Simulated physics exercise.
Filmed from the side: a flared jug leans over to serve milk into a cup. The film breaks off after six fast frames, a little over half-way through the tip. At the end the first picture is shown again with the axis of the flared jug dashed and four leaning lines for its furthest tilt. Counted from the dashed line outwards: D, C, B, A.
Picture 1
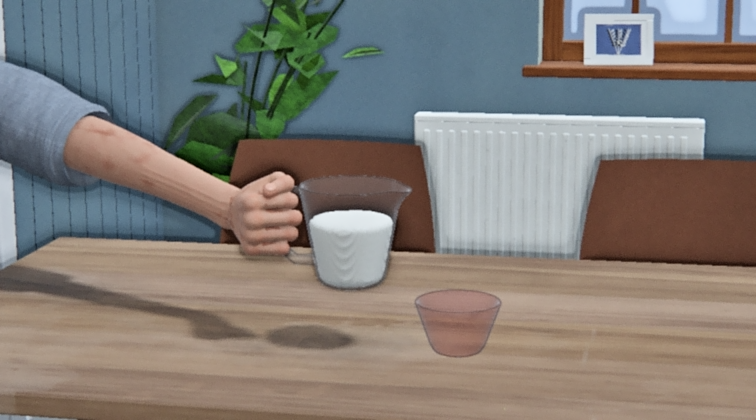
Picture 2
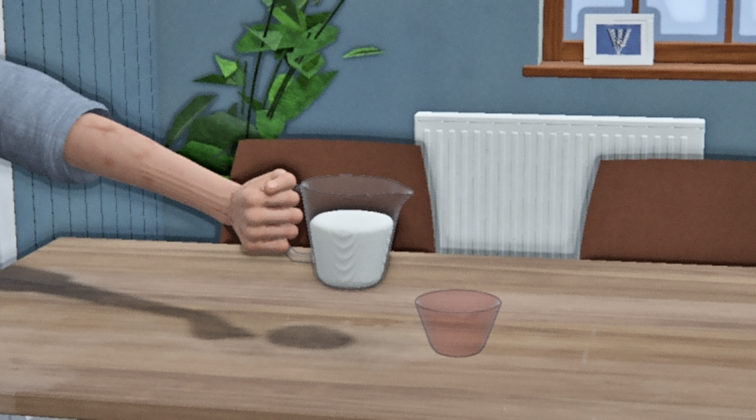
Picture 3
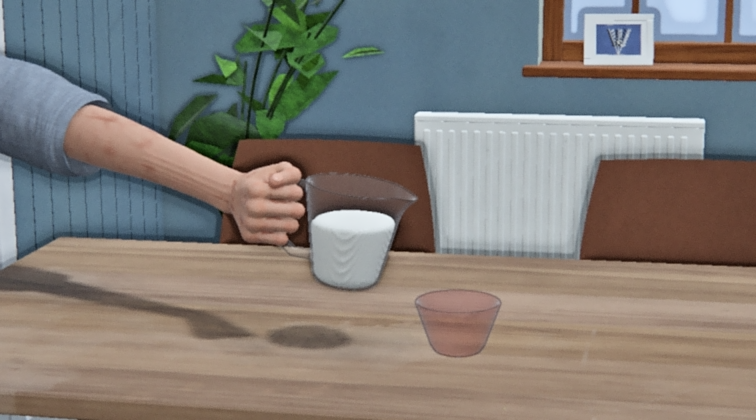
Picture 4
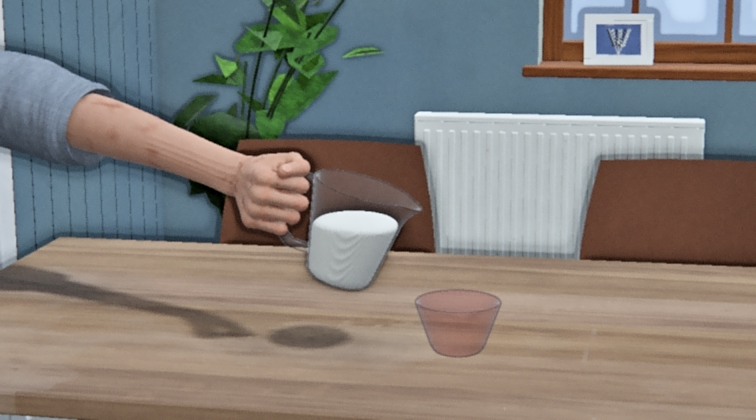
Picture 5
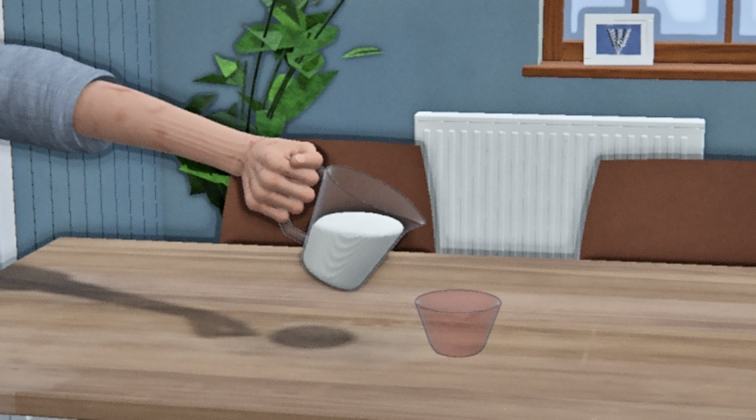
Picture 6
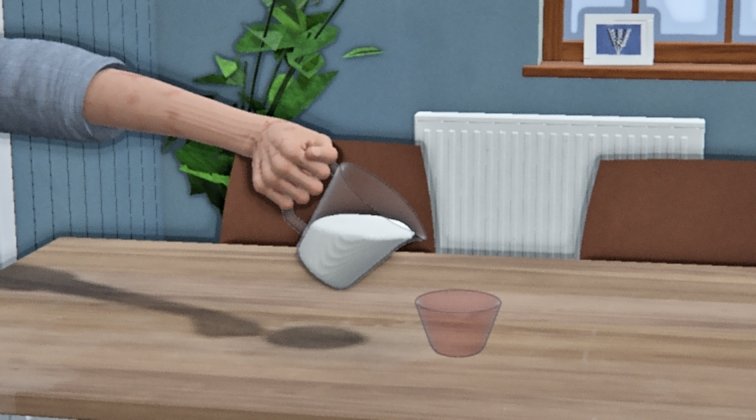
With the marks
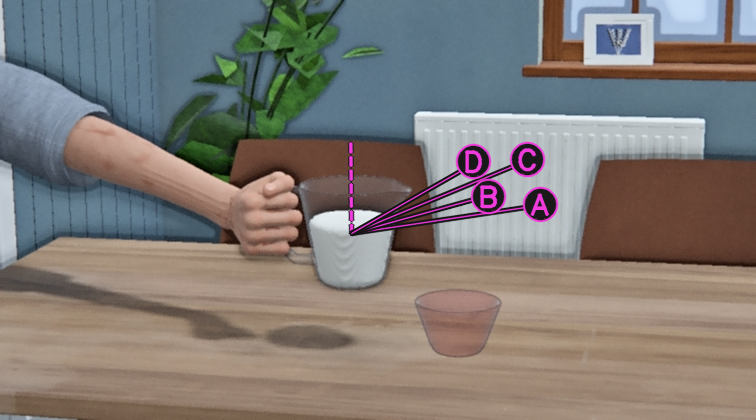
At a wooden dining table with brown chairs and a white radiator behind, a hand holds a clear, flared jug of milk upright beside a small reddish cup. The hand rises slightly and tilts the jug rightward, gradually then more steeply, until the milk slants up to the lip, none having left.
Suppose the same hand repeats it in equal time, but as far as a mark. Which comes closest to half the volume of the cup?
The best mark is D.
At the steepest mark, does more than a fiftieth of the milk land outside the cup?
Yes, it does.
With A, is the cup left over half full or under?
Over.
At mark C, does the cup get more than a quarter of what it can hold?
Yes, it does.
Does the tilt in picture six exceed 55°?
No, it does not.
On the marked copy, A at (523, 207); B at (471, 200); C at (511, 167); D at (459, 172).
Choosing A, the cup ends with about 76 % of what it can hold; 30 % of the milk is spilt.
Choosing B, the cup ends with about 71 % of what it can hold; 20 % of the milk is spilt.
Choosing C, the cup ends with about 64 % of what it can hold; 10 % of the milk is spilt.
Choosing D, the cup ends with about 49 % of what it can hold; 4 % of the milk is spilt.
